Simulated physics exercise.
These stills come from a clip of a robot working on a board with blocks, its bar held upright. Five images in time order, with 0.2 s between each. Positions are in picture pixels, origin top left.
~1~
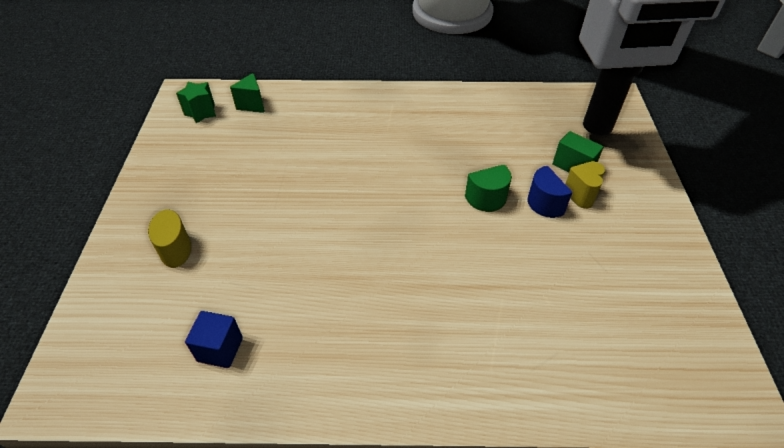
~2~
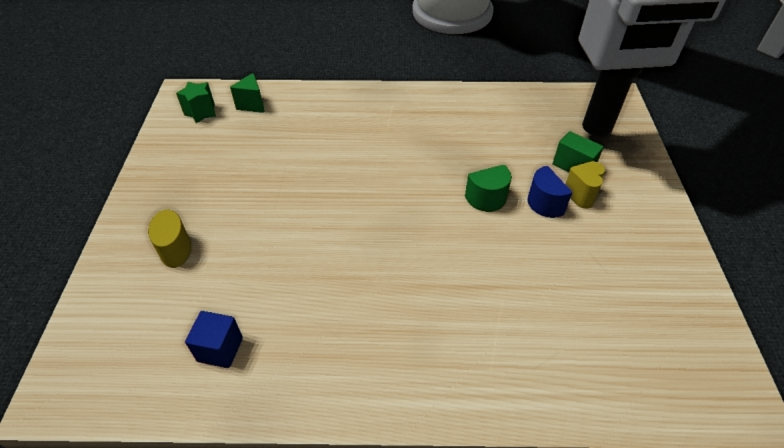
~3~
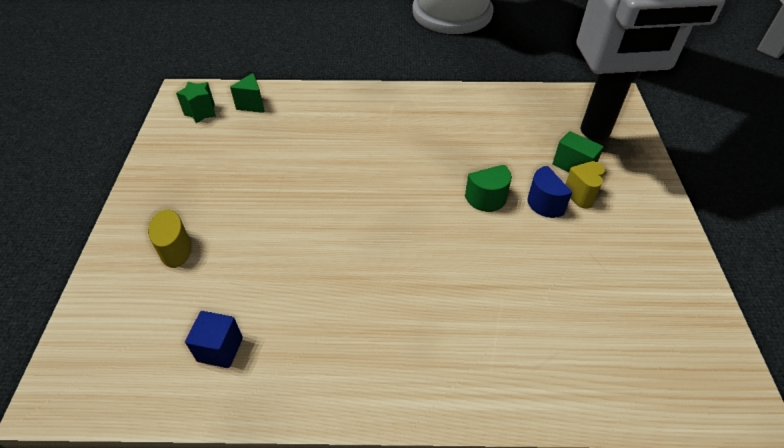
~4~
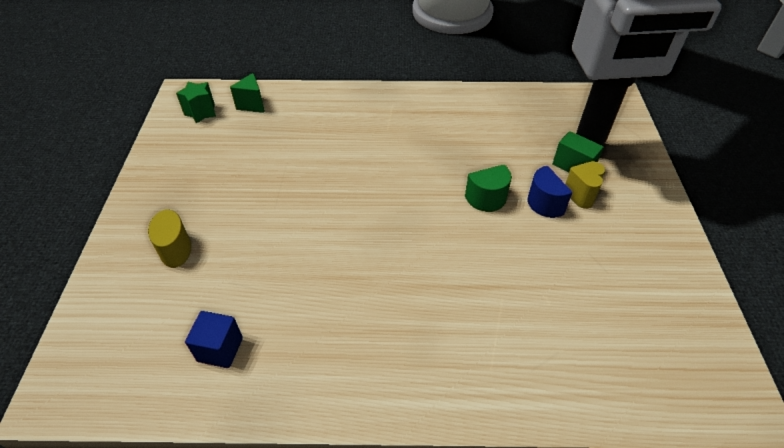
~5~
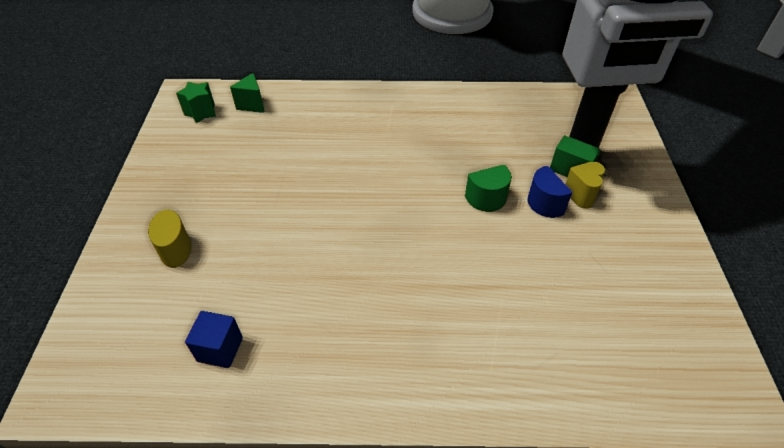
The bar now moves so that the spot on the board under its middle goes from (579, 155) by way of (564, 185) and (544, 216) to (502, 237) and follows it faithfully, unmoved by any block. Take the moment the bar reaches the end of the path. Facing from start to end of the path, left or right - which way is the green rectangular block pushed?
The green rectangular block is shifted sideways to the left, facing along the path from start to end.
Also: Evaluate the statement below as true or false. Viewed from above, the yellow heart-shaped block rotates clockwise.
That claim is false.
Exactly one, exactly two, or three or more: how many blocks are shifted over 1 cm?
The way I see it, the answer is three or more.
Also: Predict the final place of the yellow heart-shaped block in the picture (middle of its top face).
I'd expect the centre of its top face to be at (602, 225).
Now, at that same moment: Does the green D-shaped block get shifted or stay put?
In the end it has not been moved.
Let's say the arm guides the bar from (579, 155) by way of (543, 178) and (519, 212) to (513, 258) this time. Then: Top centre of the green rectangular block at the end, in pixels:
It should be at (570, 174) by then.
On the path given first. One third of the way, bar (568, 174); blue D-shaped block (546, 186), turned 20° clockwise; green rectangular block (577, 183), turned 35° anticlockwise; yellow heart-shaped block (594, 202), turned 15° clockwise.
Two thirds of the way, bar (547, 205); blue D-shaped block (523, 199), turned 20° clockwise; green rectangular block (574, 212), turned 70° anticlockwise; yellow heart-shaped block (602, 224), turned 15° anticlockwise.
At the end, bar (505, 227); green D-shaped block still; blue D-shaped block (476, 214), turned 40° clockwise; green rectangular block (574, 213), turned 70° anticlockwise; yellow heart-shaped block (602, 225), turned 20° anticlockwise.
